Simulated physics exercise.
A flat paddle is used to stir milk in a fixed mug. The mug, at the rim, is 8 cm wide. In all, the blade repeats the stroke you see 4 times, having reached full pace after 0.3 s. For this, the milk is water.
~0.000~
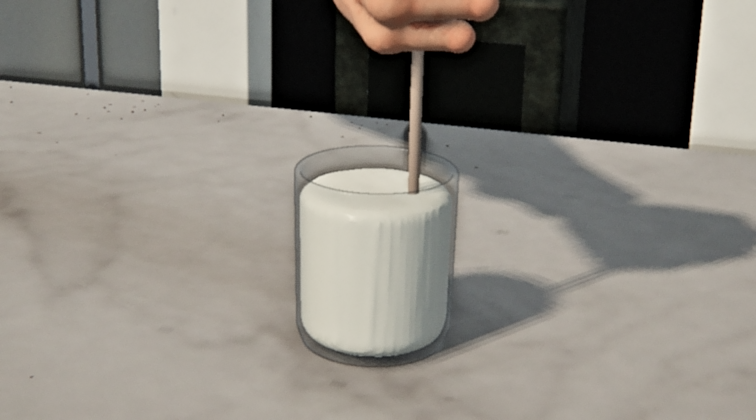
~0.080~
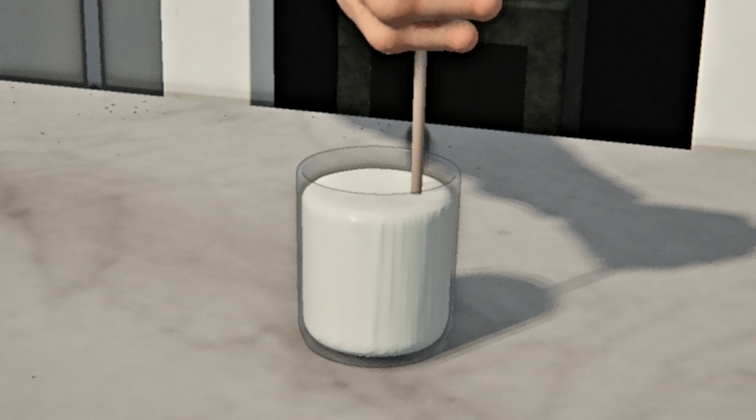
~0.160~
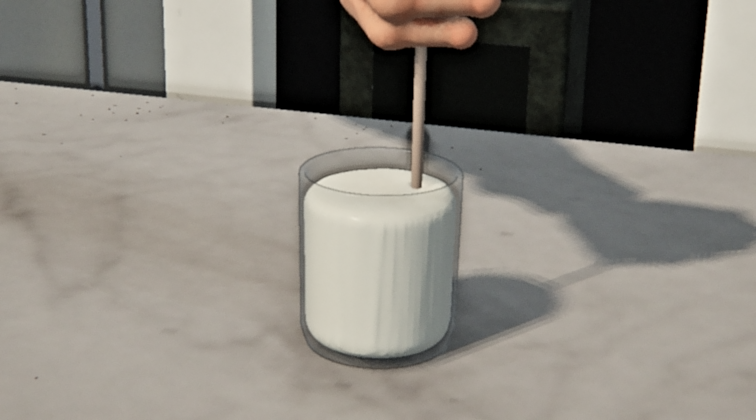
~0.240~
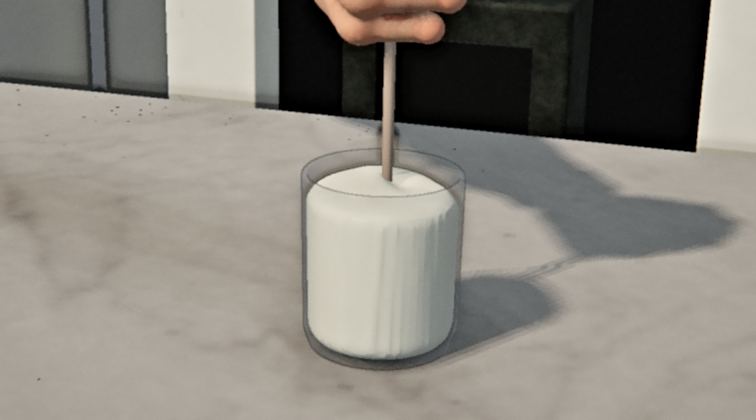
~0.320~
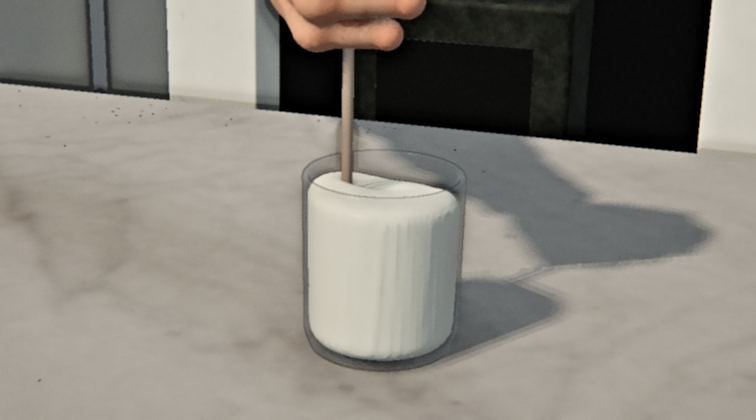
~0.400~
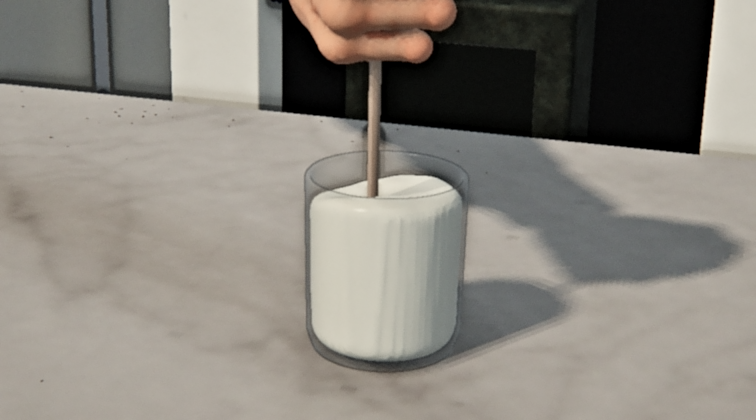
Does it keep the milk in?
Spill-free.
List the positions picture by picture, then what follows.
In the first frame, the stem is at (417, 88); the milk meets the walls at (305, 183) and (450, 201); the rim runs from (302, 165) to (453, 182).
In the second frame, the stem is at (420, 88); the milk meets the walls at (307, 184) and (451, 201).
In the third frame, the stem is at (420, 84); the milk meets the walls at (310, 185) and (454, 203).
In the fourth frame, the stem is at (389, 78); the milk meets the walls at (312, 184) and (455, 206).
In the fifth frame, the stem is at (348, 85); the milk meets the walls at (312, 178) and (458, 203).
In the sixth frame, the stem is at (375, 98); the milk meets the walls at (316, 193) and (459, 200).
Then, 0.72 s in, 0 ml is over the rim.
Then, 1.04 s in, 0 ml is over the rim.
Then, 1.36 s in, 0 ml is over the rim.
Then, 1.68 s in, 0 ml is over the rim.
Finally, 0 ml is over the rim.
